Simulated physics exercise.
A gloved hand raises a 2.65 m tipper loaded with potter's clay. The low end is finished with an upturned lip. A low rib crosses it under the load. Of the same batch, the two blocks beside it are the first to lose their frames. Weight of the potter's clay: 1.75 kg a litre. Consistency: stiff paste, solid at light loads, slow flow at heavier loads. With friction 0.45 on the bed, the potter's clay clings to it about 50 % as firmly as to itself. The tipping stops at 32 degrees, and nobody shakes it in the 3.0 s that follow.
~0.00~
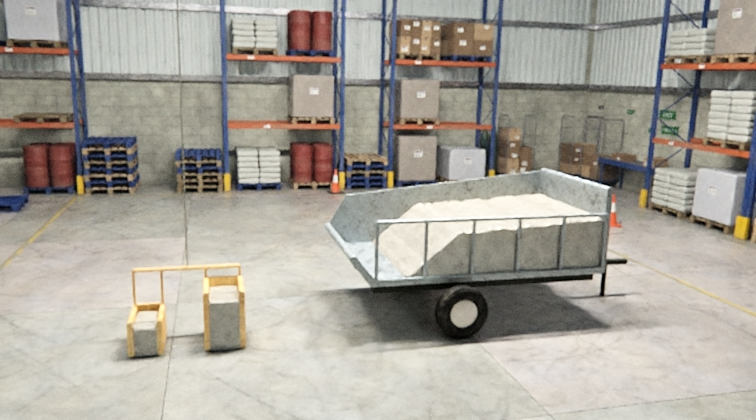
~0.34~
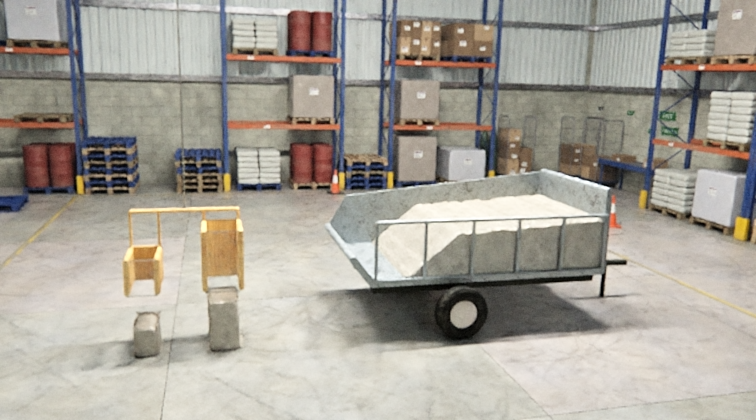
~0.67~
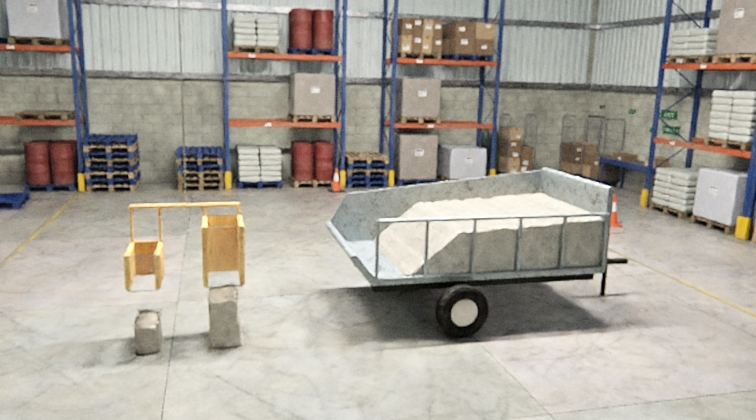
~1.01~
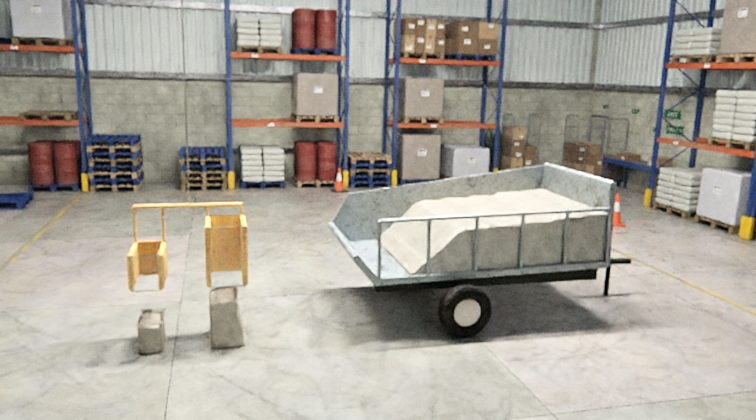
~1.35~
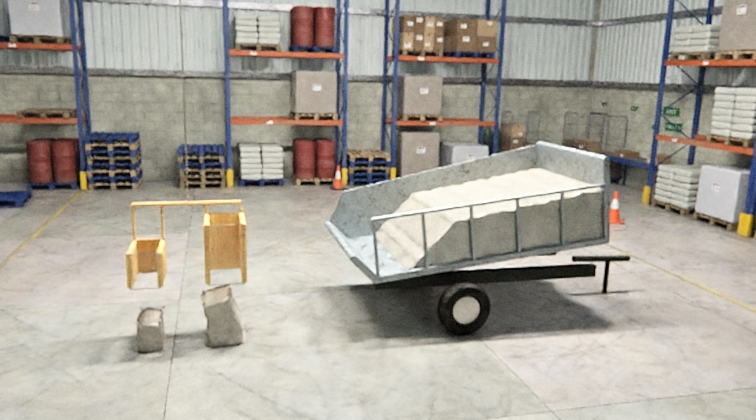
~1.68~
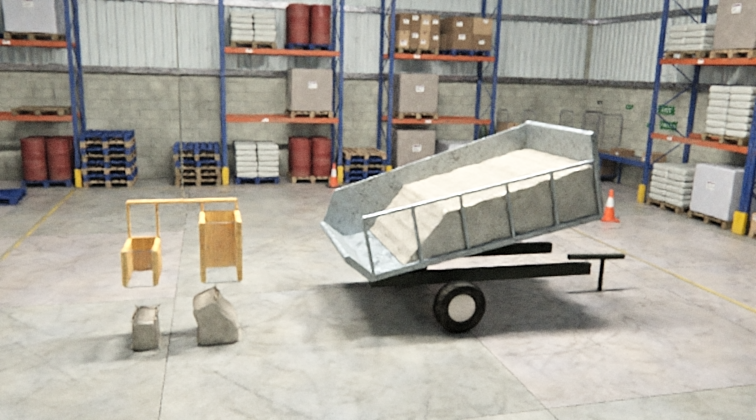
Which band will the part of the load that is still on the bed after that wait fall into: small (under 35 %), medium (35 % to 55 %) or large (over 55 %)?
Large.
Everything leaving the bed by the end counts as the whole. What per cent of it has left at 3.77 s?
10 %.
By 2.30 s, the tilt is 23 degrees and 100 % is on the bed.
By 3.04 s, the tilt is 32 degrees and 100 % is on the bed.
By 3.77 s, the tilt is 32 degrees and 97 % is on the bed.
By 4.50 s, the tilt is 32 degrees and 74 % is on the bed.
By 5.99 s, at the end, the tilt is 32 degrees and 69 % is on the bed.
